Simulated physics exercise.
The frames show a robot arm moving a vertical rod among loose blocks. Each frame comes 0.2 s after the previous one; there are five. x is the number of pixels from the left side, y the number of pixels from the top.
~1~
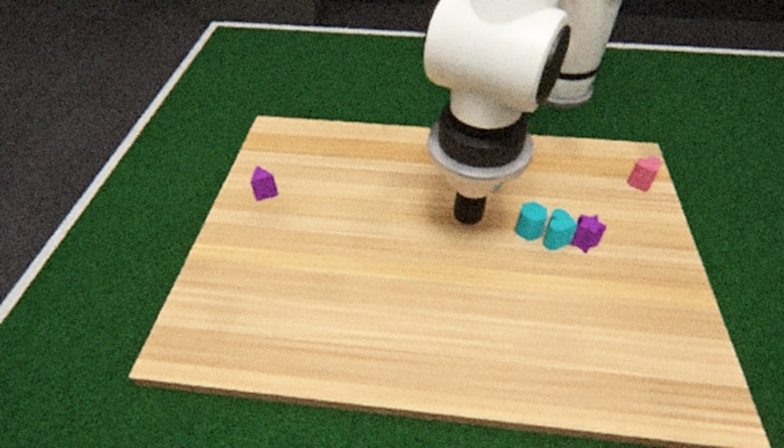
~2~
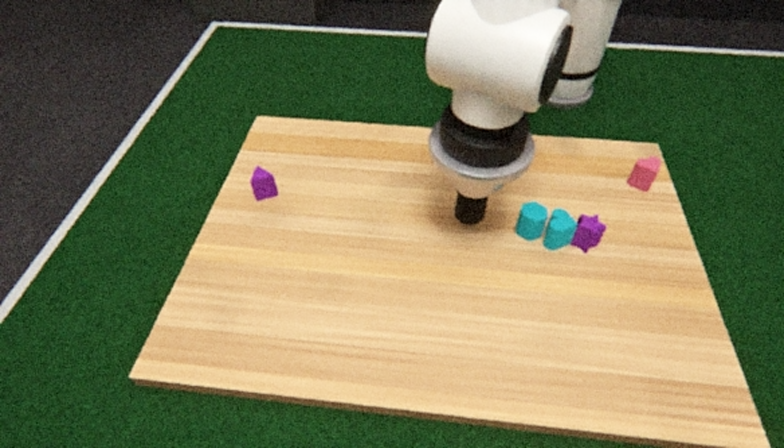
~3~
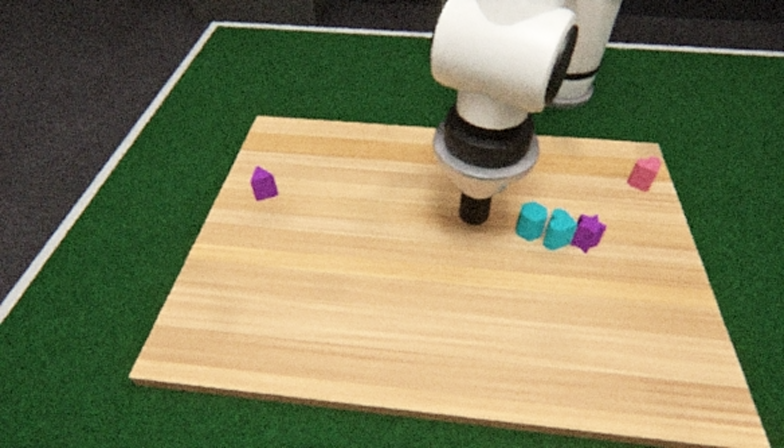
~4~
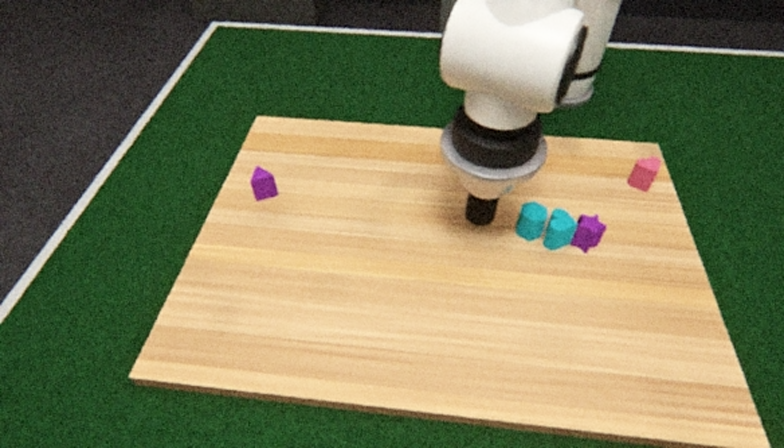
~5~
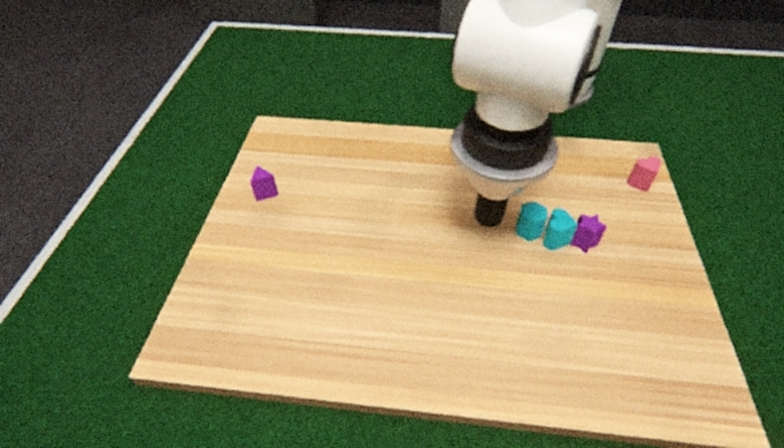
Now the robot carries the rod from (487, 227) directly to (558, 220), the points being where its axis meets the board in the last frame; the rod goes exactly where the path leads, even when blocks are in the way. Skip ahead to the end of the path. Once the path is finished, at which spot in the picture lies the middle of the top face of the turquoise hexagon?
If I read the scene right, the answer is (592, 215).
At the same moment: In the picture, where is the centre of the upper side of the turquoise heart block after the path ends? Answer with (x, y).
It should be at about (597, 233).
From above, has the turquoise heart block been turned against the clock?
It seems not.
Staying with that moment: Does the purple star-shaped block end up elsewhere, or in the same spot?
The purple star-shaped block will be pushed away from where it stands.
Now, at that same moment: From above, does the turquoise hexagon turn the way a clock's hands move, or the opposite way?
My answer: Clockwise.
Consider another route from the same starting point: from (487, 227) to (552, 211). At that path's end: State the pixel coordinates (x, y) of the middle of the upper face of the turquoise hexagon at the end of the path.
At (580, 209).
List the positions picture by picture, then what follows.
The first picture shows rod tip at (468, 214); block tops, turquoise hexagon at (535, 210); turquoise heart block at (563, 219); purple star-shaped block at (592, 222).
The second picture shows rod at (469, 214); blocks unchanged.
The third picture shows rod at (473, 214); blocks unchanged.
The fourth picture shows rod at (480, 215); blocks unchanged.
The fifth picture shows rod at (489, 216); turquoise hexagon at (535, 210); turquoise heart block at (563, 219); purple star-shaped block at (592, 222).
On the path given first. Halfway along, rod at (527, 212); turquoise hexagon at (557, 211), turned 20° clockwise; turquoise heart block at (578, 224), turned 20° clockwise; purple star-shaped block at (603, 227), turned 20° anticlockwise.
At the end, rod at (562, 210); turquoise hexagon at (592, 215), turned 65° clockwise; turquoise heart block at (597, 233), turned 70° clockwise; purple star-shaped block at (623, 232), turned 15° anticlockwise.
